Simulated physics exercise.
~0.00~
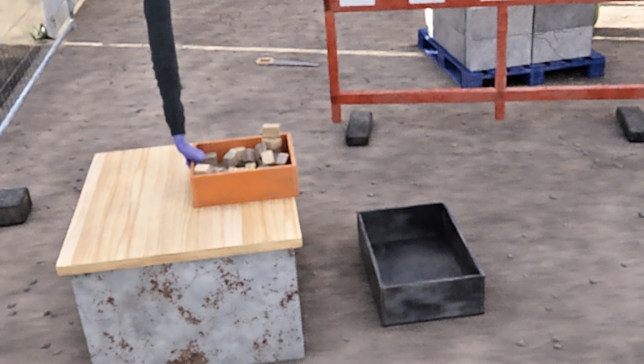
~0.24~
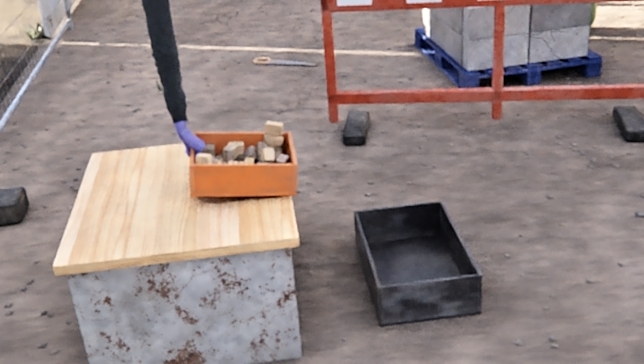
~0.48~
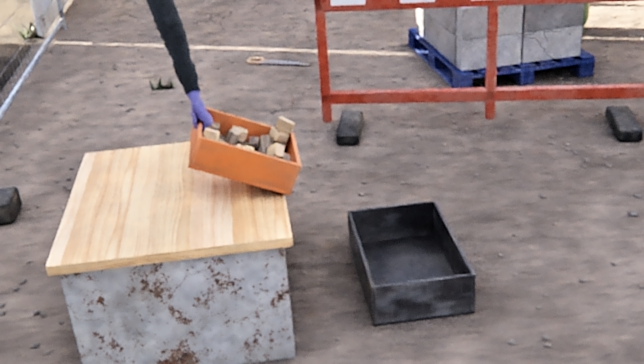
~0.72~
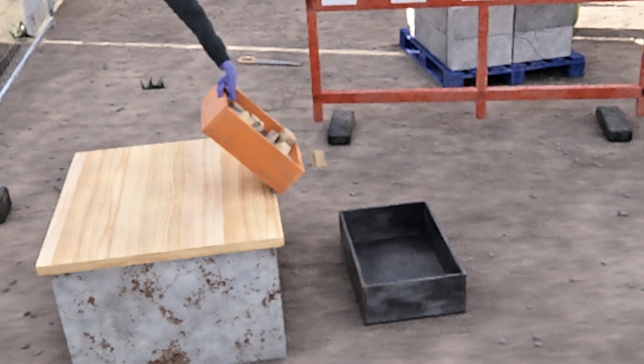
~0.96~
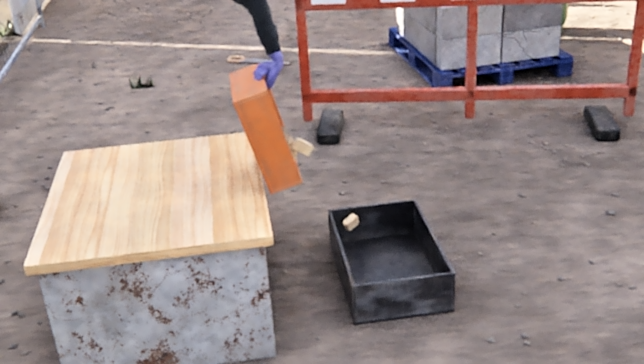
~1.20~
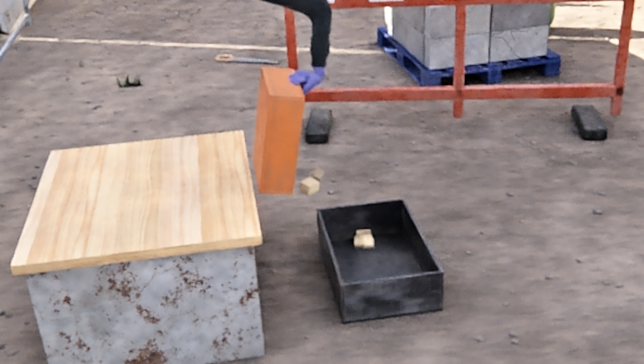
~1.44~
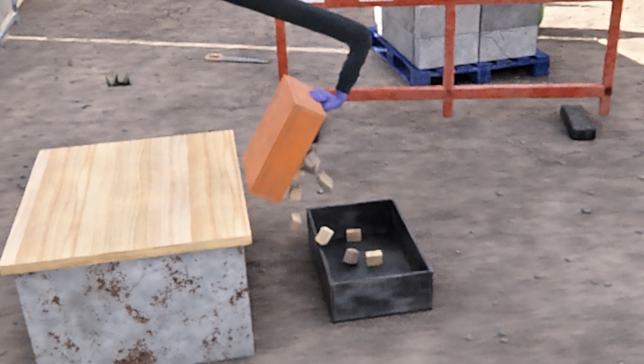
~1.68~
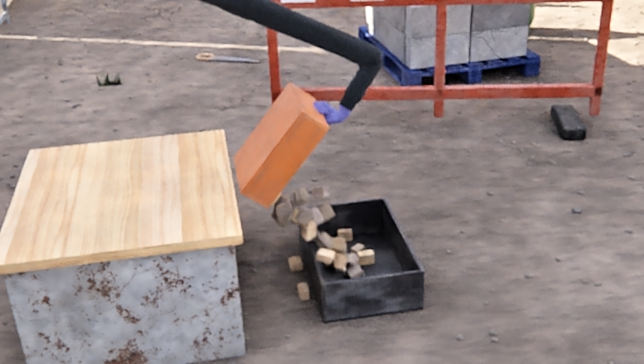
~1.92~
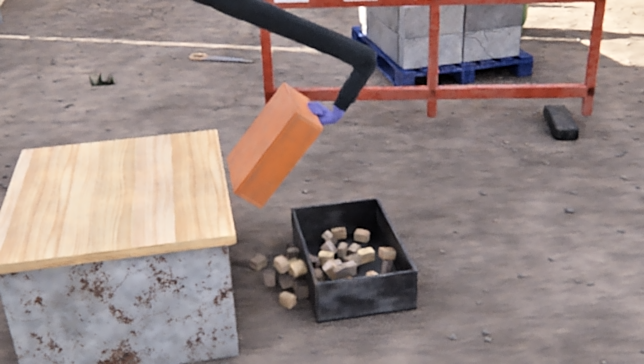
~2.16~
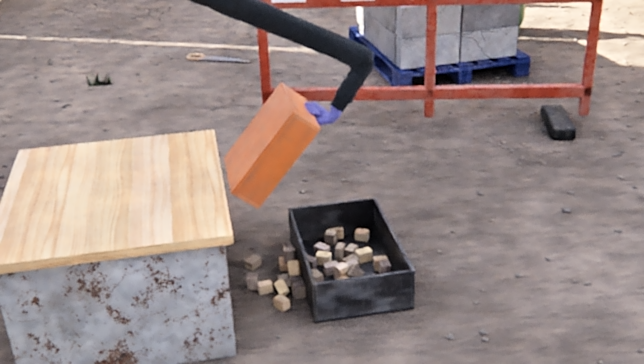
An orange box full of loose timber offcuts sits at the right end of a wood-topped bench, held by a purple-gloved hand in a dark sleeve. The hand lifts the back of the box and tips it rightward over the bench's end, toward an empty black tote on the ground. A block or two drops first, landing in the tote. As the box turns past upright, the rest tumble out in a thick stream. Some strike short, between bench and tote. The box stops, steeply upturned, with most pieces in the tote and a smaller cluster on the ground beside it.
